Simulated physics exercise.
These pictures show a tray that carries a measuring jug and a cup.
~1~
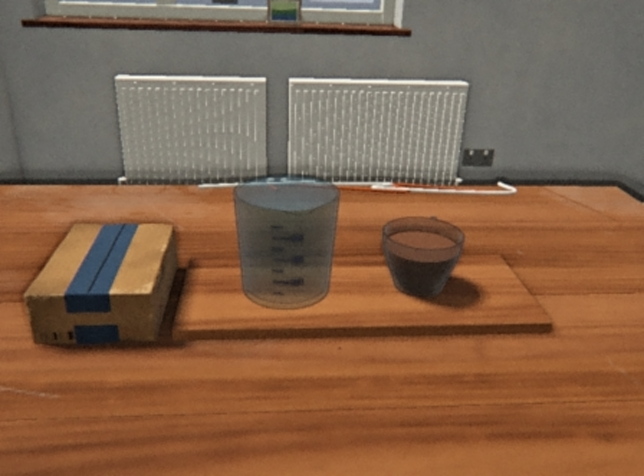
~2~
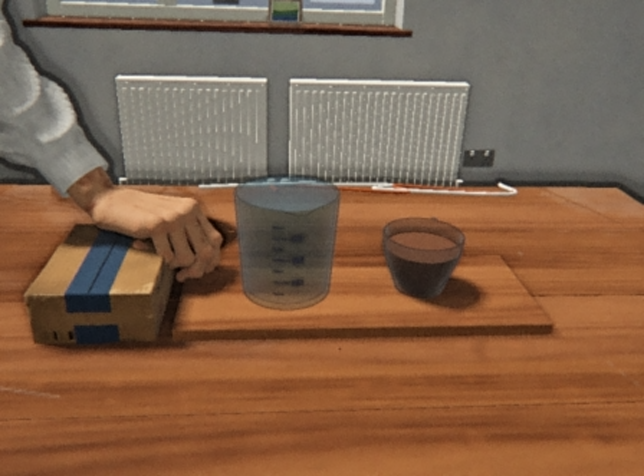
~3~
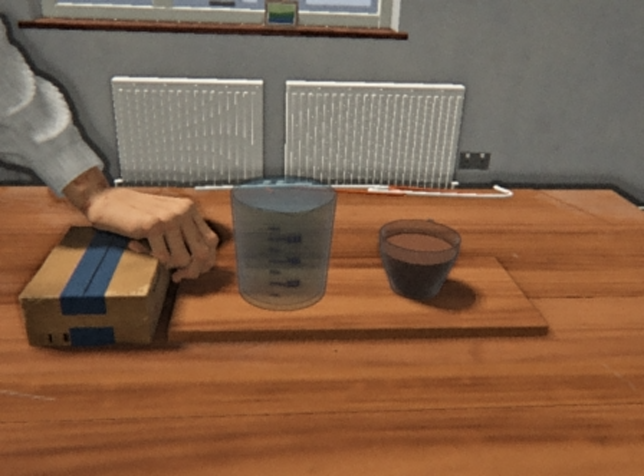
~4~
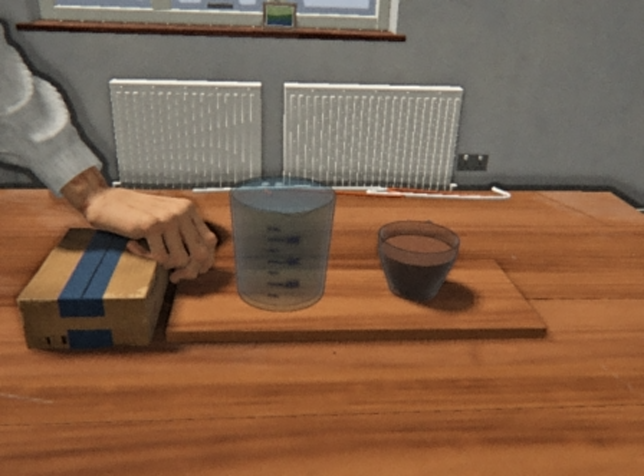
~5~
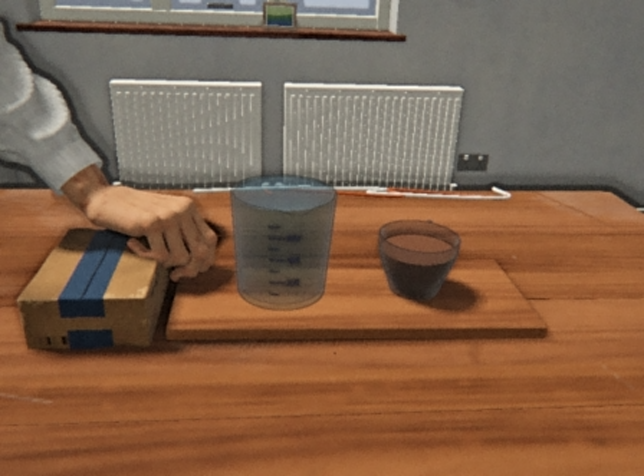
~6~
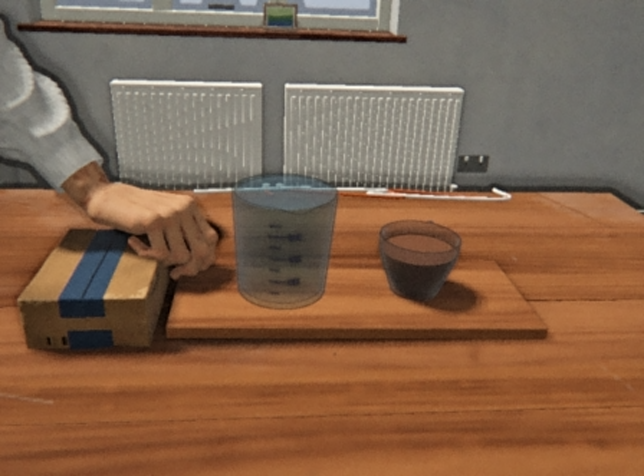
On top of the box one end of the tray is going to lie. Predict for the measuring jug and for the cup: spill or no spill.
Measuring jug: Spill; cup: No spill.
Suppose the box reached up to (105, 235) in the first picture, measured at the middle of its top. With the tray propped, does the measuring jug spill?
My call: Loses some.
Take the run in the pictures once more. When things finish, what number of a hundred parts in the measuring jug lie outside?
My figure: 6 in a hundred.
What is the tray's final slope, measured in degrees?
9°, give or take.
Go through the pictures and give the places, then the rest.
The tray lies flat; measuring jug (287, 238) nearly full; cup (421, 257) about three quarters full; box (91, 320), in the first picture.
A hand takes the end of the tray; measuring jug nearly full, surface at (288, 193); cup about three quarters full, surface at (422, 247), in the second picture.
The end has come up a little; measuring jug (283, 240) nearly full; cup (417, 259) about three quarters full, in the third picture.
Slope near 1°; measuring jug nearly full, surface at (283, 195); cup about three quarters full, surface at (418, 250); box (85, 325), in the fourth picture.
The tray slopes by about 1°; measuring jug (283, 238) nearly full; cup (417, 260) about three quarters full, in the fifth picture.
The end is rising; measuring jug nearly full, surface at (285, 193); cup about three quarters full, surface at (419, 249); box (85, 325), in the sixth picture.
Soon after, the tray slopes by about 5°; measuring jug, some has gone over its rim; cup, nothing has left it.
Later, the tray slopes by about 11°; measuring jug, some has gone over its rim; cup, nothing has left it.
In the end, the tray slopes by about 9°, resting on the box; measuring jug, some has gone over its rim; cup, nothing has left it.
